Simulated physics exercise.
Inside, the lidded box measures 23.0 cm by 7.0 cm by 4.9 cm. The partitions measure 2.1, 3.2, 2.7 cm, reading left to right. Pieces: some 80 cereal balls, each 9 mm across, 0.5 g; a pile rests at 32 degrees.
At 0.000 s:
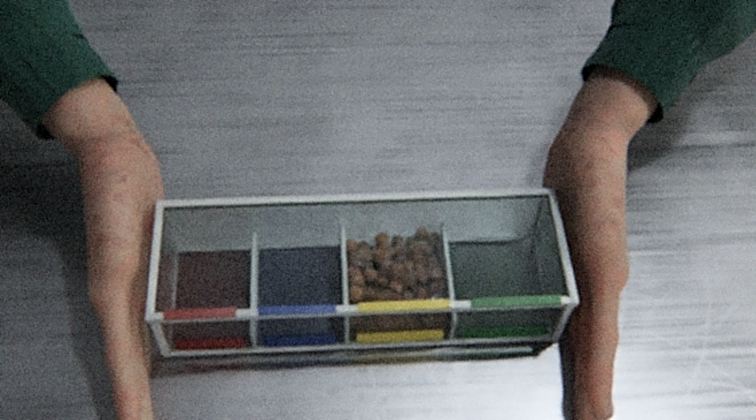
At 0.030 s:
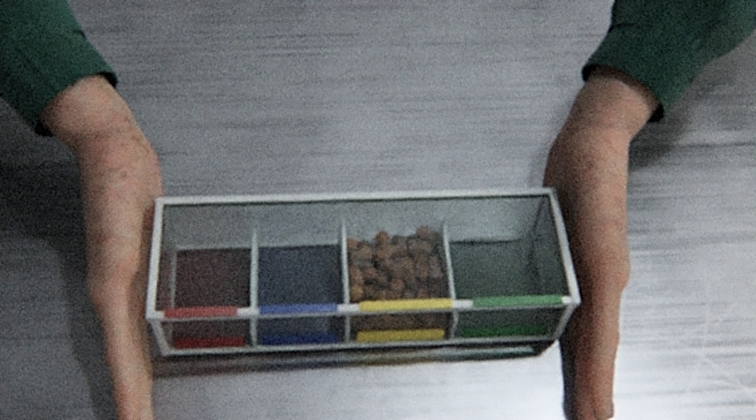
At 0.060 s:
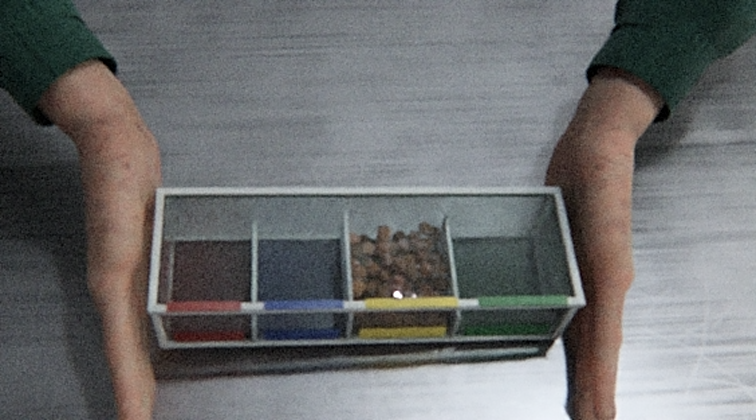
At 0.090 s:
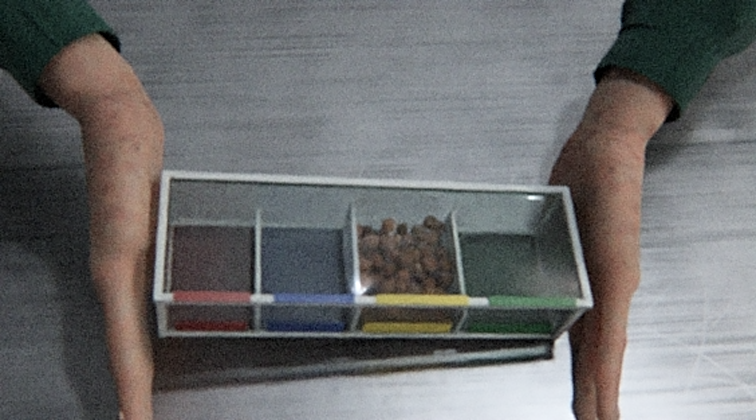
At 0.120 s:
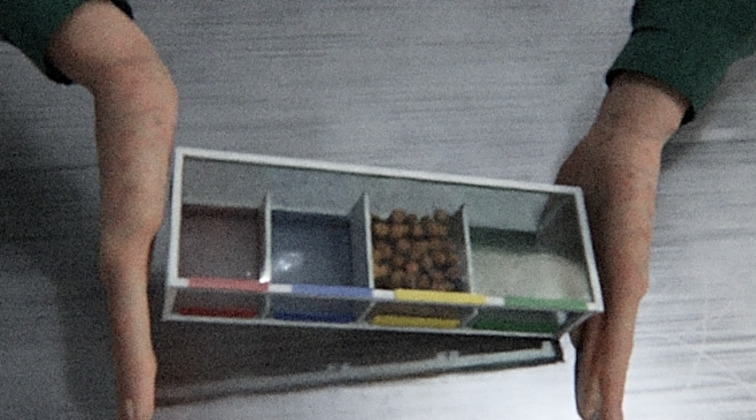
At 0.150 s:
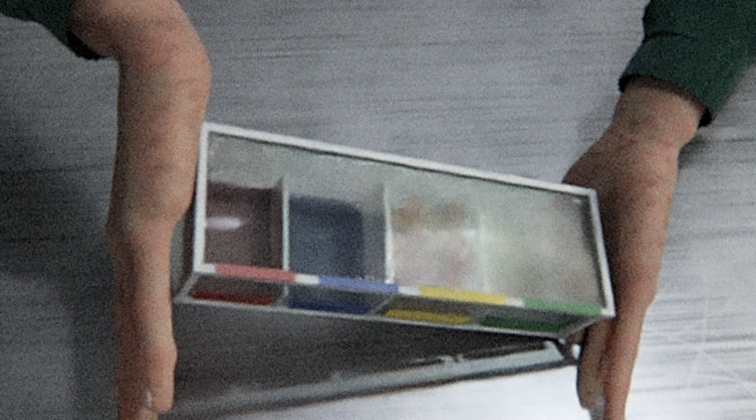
At first, two hands hold a clear, lidded box level, with brown balls piled in its yellow-marked compartment, third of four from the left. The hands then raise the left end, slowly and then faster, so the box slants down to the right, while the balls shift and blur within the box.
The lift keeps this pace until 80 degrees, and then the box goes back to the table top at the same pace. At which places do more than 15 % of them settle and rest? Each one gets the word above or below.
Results: Red below; blue below; green above; yellow above.
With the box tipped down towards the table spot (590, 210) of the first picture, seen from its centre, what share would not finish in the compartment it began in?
60 %.
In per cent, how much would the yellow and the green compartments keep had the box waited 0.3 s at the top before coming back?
Yellow 55; green 45.
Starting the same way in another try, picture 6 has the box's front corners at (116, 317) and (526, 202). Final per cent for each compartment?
Red 20 %, blue 10 %, green 0 %, yellow 70 %.
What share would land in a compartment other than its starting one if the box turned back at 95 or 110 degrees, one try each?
Roughly 70 percent for the first try and 85 percent for the second.
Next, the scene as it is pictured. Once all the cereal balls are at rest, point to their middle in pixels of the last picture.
Est. centre at rest: (460, 303) px.
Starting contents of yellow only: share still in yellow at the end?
Roughly 50 per cent.
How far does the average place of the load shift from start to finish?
It shifts some 4.5 cm.
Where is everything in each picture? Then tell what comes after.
The first picture shows box tilt 0 degrees, front corners at (154, 315) and (569, 299); yellow 100 %.
The second picture shows box tilt 1 degrees, front corners at (154, 313) and (571, 298).
The third picture shows box tilt 4 degrees, front corners at (156, 307) and (575, 299), lowest corner right front.
The fourth picture shows box tilt 9 degrees, front corners at (162, 295) and (583, 301), lowest corner right front.
The fifth picture shows box tilt 16 degrees, front corners at (176, 280) and (594, 305), lowest corner right front.
The sixth picture shows box tilt 24 degrees, front corners at (201, 265) and (605, 310), lowest corner right front; yellow 100 %. The box's pace is about 265 degrees a second.
After 0.46 s, tilt 78 degrees; green 20 %, yellow 80 %.
After 0.67 s, tilt 30 degrees; green 50 %, yellow 50 %.
Then, at 0.99 s, tilt 0 degrees; green 50 %, yellow 50 %.
In the end, at 1.4 s, red 0 %, blue 0 %, green 50 %, yellow 50 %.
